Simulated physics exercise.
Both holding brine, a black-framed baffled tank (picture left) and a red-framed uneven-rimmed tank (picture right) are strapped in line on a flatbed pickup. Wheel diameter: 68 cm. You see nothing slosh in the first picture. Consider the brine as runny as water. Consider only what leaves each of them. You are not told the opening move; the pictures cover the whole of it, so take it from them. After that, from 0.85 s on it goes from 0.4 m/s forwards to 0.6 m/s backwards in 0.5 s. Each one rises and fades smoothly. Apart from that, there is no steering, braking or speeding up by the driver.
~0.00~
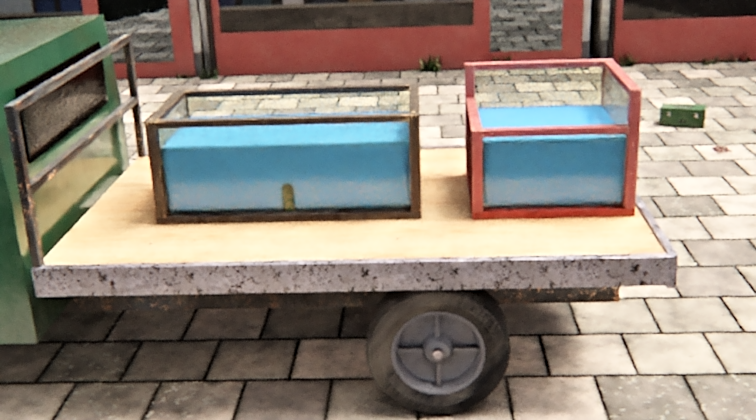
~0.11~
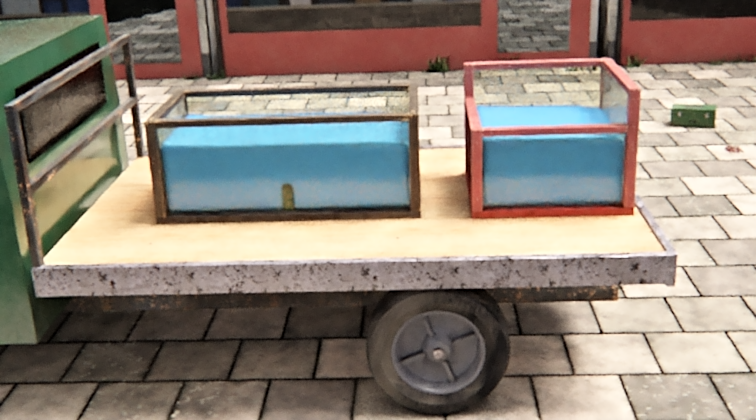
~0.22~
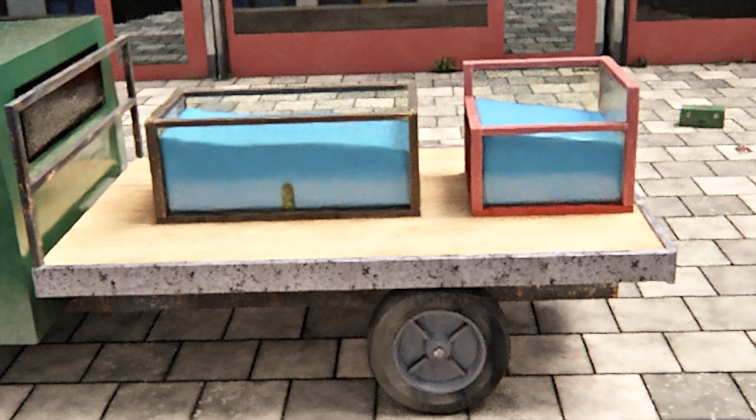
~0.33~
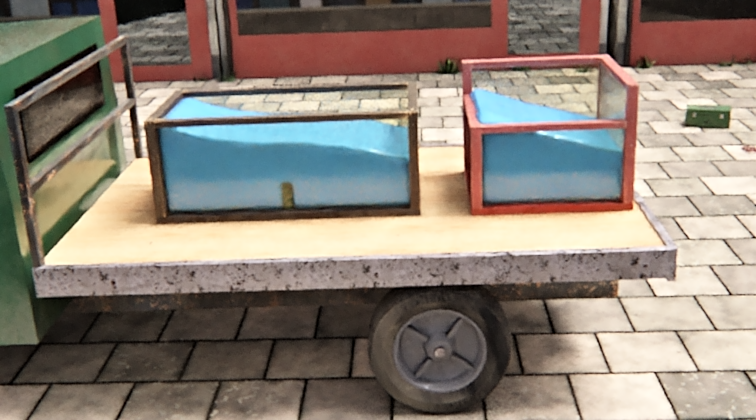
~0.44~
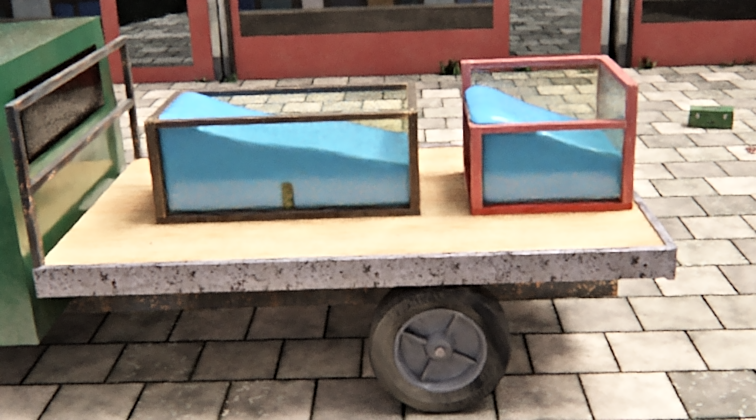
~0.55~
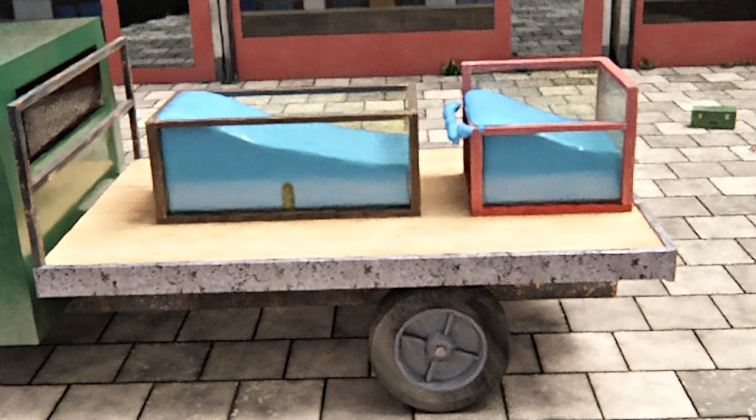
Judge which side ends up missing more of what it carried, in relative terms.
The rightmost one.
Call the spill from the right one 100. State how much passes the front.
Close to 90 per cent goes that way.
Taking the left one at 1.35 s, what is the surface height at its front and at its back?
Close to 44 cm in front, close to 28 cm behind.
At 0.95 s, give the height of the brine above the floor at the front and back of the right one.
Front level 28 cm, back level 46 cm.
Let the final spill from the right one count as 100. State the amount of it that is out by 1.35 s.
Around 20 percent of it.
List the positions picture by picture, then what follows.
The first frame shows left tank, front level (178, 142), back level (395, 136); right tank, levels hidden; the front is on the left, levels are read along the near walls.
The second frame shows left tank, front level (178, 142), back level (394, 136); right tank, levels hidden.
The third frame shows left tank, front level (177, 132), back level (394, 145); right tank, front level (495, 124), back level (606, 139).
The fourth frame shows left tank, back level (394, 150); right tank, front level (495, 116), back level (605, 143).
The fifth frame shows left tank, front level (174, 114), back level (394, 158); right tank, front level (494, 112), back level (605, 147).
The sixth frame shows left tank, front level (175, 112), back level (395, 159); right tank, front level (495, 118), back level (605, 146).
By 0.95 s the left one has lost nothing (front 39 cm, back 29 cm); the right one has lost 2 per cent, over the front (front 28 cm, back 46 cm).
By 1.35 s the left one has lost nothing (front 44 cm, back 29 cm); the right one has lost 2 per cent, over the front (front 55 cm, back 21 cm).
By 1.85 s the left one has lost nothing (front 34 cm, back 32 cm); the right one has lost 8 per cent, over the front (front 25 cm, back 47 cm).
By 4.34 s the left one has lost nothing; the right one has lost 11 per cent, over the front, a little elsewhere.
